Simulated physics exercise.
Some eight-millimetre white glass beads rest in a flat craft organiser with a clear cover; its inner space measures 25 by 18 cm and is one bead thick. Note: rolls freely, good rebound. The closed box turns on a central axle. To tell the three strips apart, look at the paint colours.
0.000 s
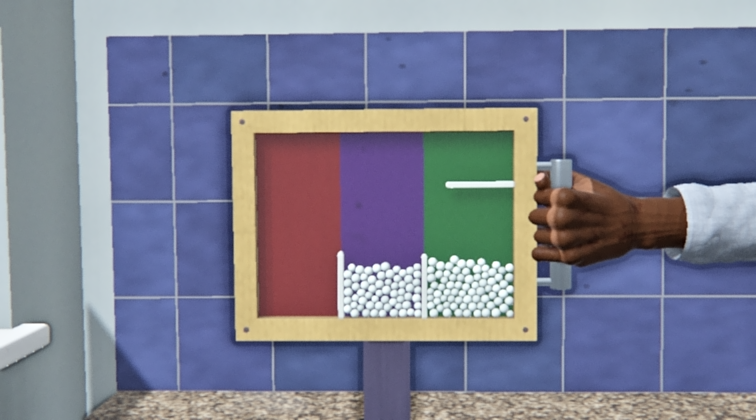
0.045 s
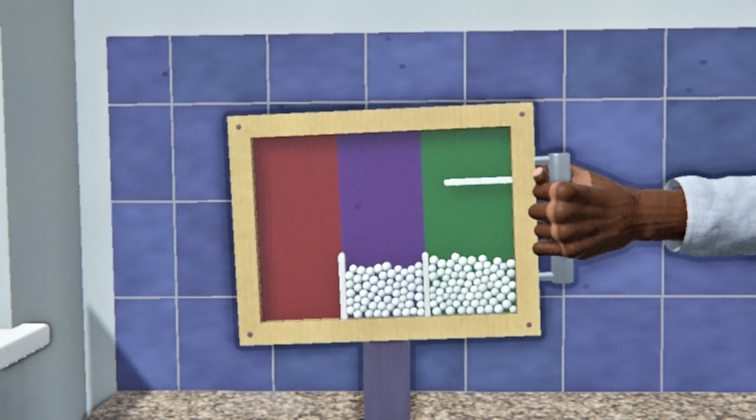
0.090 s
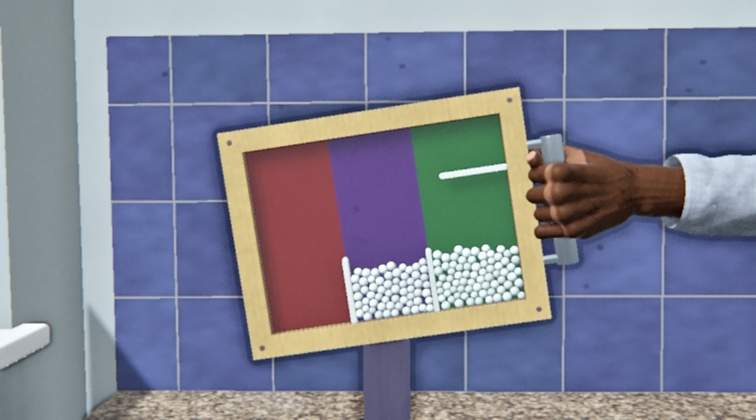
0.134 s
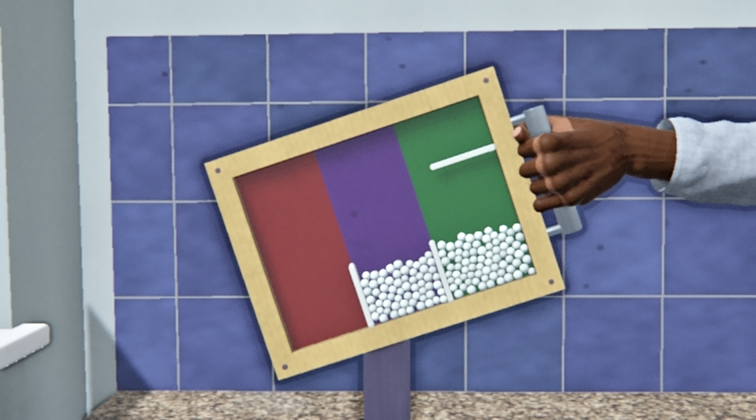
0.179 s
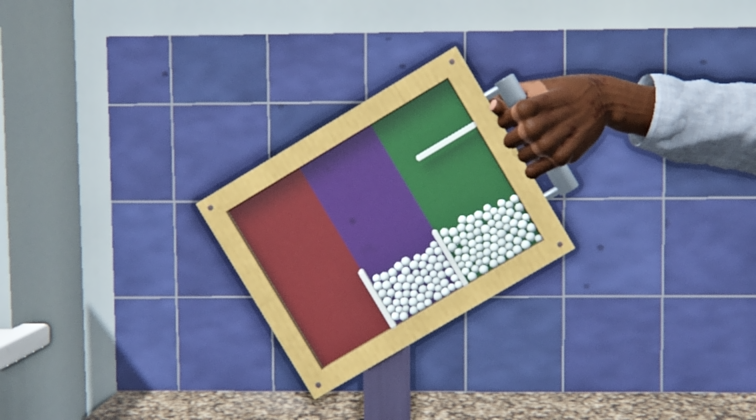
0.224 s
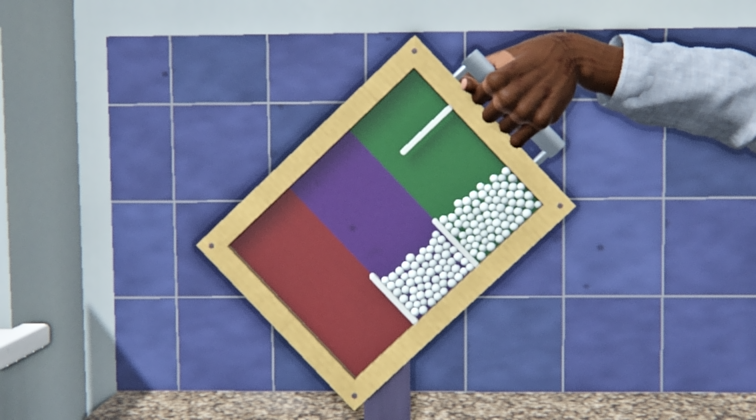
Against a blue tiled wall, a hand turning a wooden-framed box anticlockwise, white beads shifting within its purple and green strips.
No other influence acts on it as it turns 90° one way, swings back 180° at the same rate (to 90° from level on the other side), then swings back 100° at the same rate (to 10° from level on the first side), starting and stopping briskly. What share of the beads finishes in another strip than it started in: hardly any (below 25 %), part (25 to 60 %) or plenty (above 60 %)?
Moving share - part.
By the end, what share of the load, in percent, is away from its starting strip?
About 40 in a hundred.
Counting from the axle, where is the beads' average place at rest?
About 4 cm right and 7 cm below.
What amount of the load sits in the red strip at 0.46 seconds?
About 0 %.
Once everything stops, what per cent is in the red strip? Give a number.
I'd estimate close to 15 per cent.
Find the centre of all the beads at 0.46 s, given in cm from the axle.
Roughly 5 centimetres to the right and 3 centimetres above.
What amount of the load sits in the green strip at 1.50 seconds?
Roughly 55 per cent.
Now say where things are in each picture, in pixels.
The first frame shows level; about 140 beads; beads' middle (430, 290); highest (455, 260); red (299, 225), purple (382, 225), green (469, 224).
The second frame shows turned 2° anticlockwise; beads' middle (432, 289); highest (456, 258).
The third frame shows turned 8° anticlockwise; beads' middle (439, 283); highest (486, 249); wall ends (428, 251), (345, 260), (442, 176).
The fourth frame shows turned 18° anticlockwise; beads' middle (448, 273); highest (517, 228).
The fifth frame shows turned 30° anticlockwise; beads' middle (457, 259); highest (515, 199).
The sixth frame shows turned 43° anticlockwise; beads' middle (462, 242); highest (506, 172); red (323, 283), purple (383, 226), green (446, 167).
After 0.46 s, it stands 90° anticlockwise; the beads' middle is 5 cm right of and 3 cm above the centre; purple 50 %, green 50 %; 5 % have changed strip.
After 1.50 s, it stands 40° clockwise; the beads' middle is in line with and 7 cm below the centre; red 15 %, purple 30 %, green 55 %; 35 % have changed strip.
After 1.75 s, it stands 10° anticlockwise; the beads' middle is 5 cm right of and 5 cm below the centre; red 15 %, purple 30 %, green 55 %; 35 % have changed strip.
All still by 2.9 s, it stands 10° anticlockwise; red 15 %, purple 35 %, green 45 %; 40 % have changed strip.
